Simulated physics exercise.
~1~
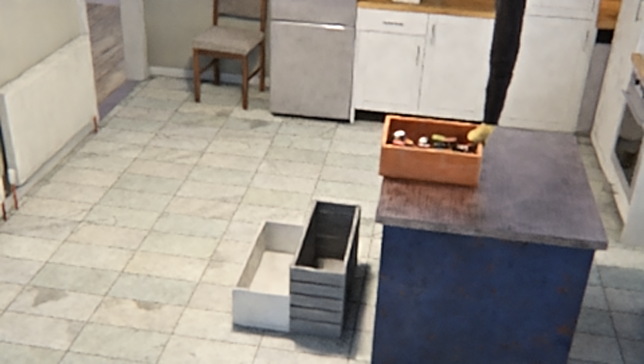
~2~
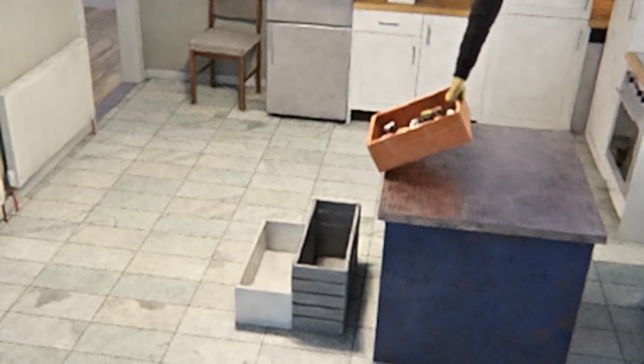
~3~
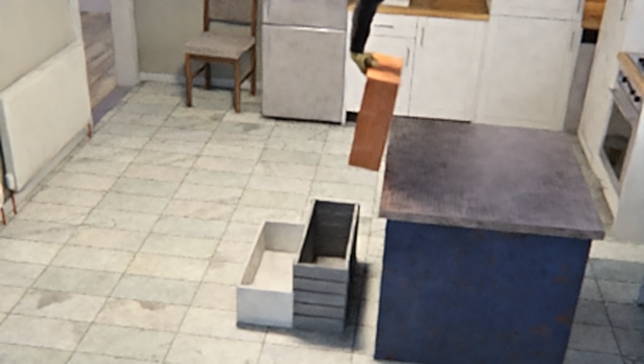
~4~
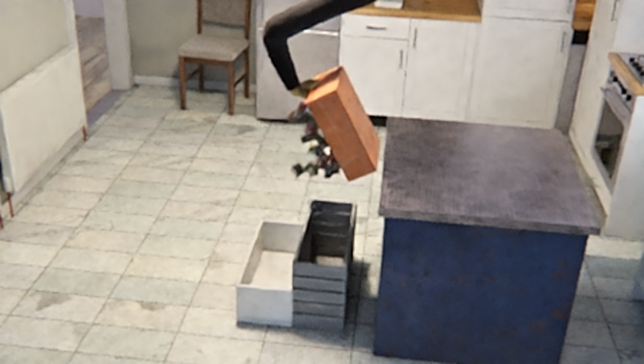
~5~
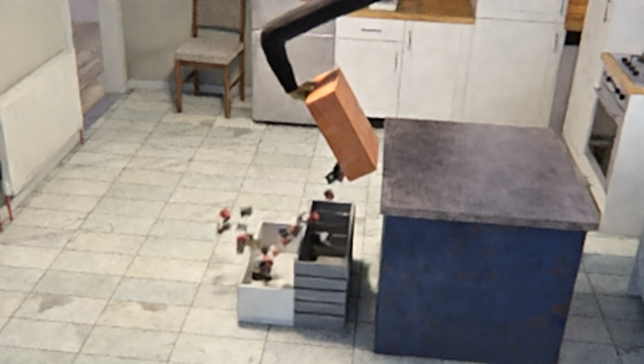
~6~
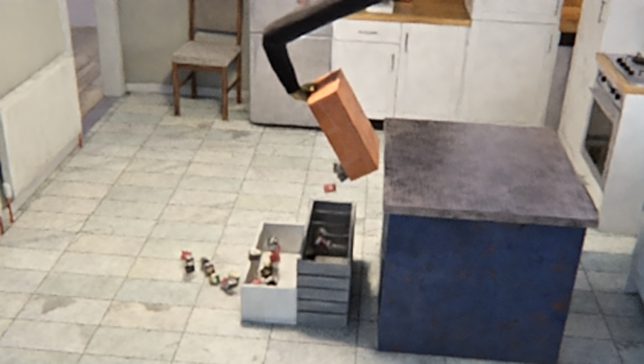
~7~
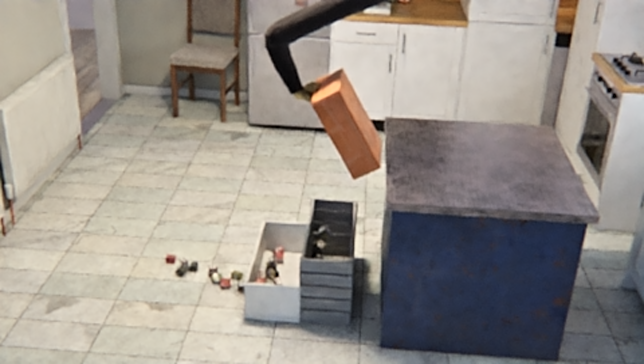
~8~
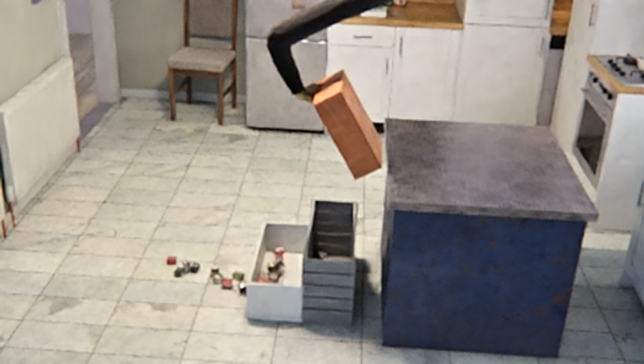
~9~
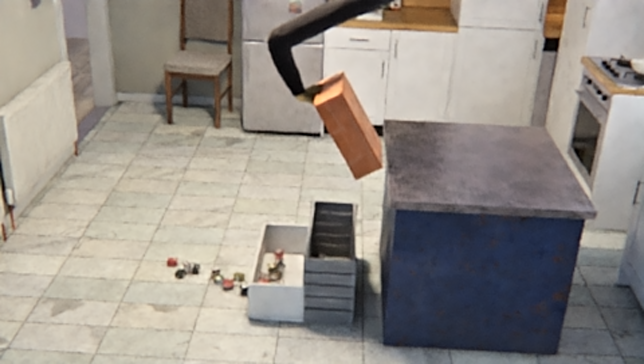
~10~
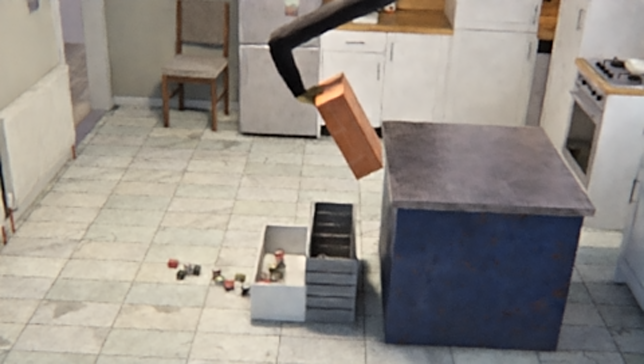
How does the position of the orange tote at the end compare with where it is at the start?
At the start the orange tote rests on top of the bench, while at the end it is held in the air to the left of the bench, above the containers on the floor.
